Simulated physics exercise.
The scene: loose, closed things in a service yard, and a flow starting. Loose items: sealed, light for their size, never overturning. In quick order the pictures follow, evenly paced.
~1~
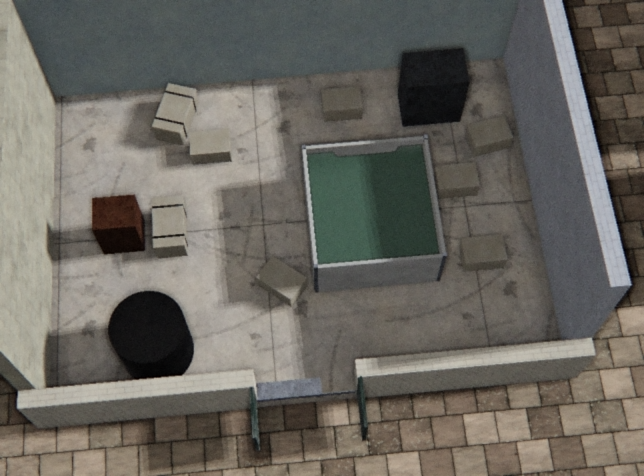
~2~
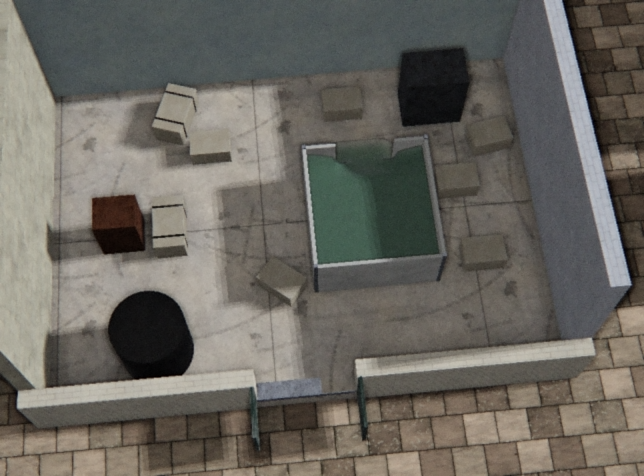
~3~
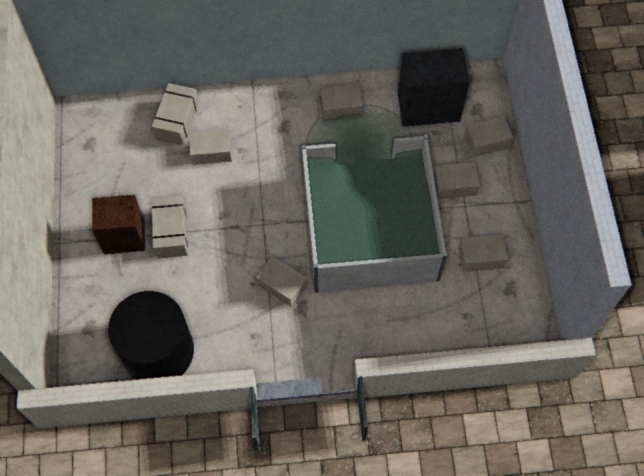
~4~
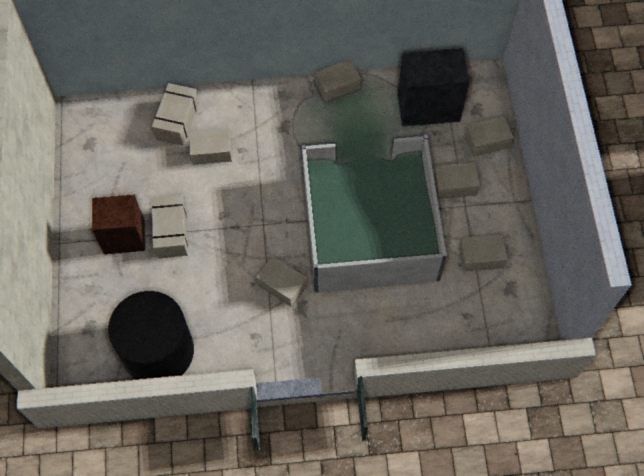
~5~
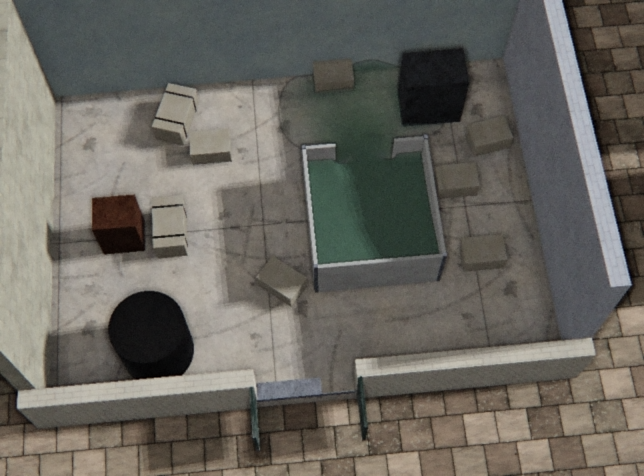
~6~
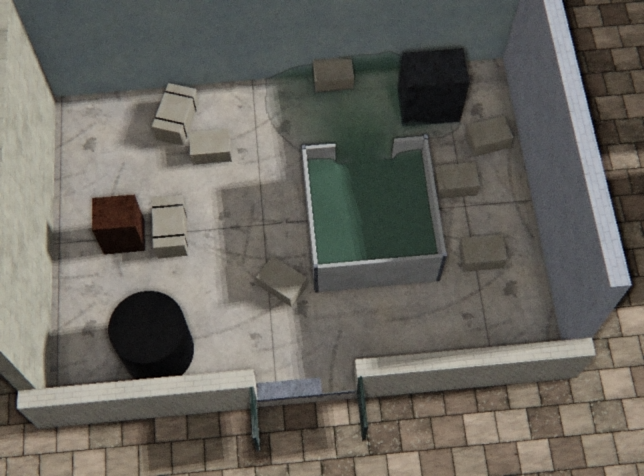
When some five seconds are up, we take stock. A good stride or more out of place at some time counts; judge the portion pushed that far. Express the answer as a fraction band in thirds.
Fraction band: 2/3 or more.
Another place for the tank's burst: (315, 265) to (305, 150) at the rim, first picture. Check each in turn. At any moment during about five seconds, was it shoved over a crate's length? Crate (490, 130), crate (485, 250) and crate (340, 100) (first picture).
One after another: Never gets that far, then never gets that far, then goes the distance.
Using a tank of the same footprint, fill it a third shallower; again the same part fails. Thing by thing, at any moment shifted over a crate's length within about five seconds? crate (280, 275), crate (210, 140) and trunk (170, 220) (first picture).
Respectively, never gets that far, gets that far, never gets that far.
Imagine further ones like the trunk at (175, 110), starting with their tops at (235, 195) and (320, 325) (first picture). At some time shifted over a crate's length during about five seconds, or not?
Result by item: Stays where it is / stays where it is.
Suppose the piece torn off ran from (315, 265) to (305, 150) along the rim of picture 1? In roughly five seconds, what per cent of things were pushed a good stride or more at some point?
Estimate: Some 50 per cent.
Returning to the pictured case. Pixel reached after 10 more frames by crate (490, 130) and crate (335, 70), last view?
They should be roughly at (507, 153) and (304, 66).
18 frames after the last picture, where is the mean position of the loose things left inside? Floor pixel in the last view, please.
Roughly (290, 227).
A moment on, 1 of 8 are well off their spots; 1 afloat.
Next, 2 of 8 are well off their spots; 1 afloat.
Later, 5 of 8 are well off their spots; 4 afloat.
In the end, 6 of 8 are well off their spots, and 6 have been at some point; 3 afloat.
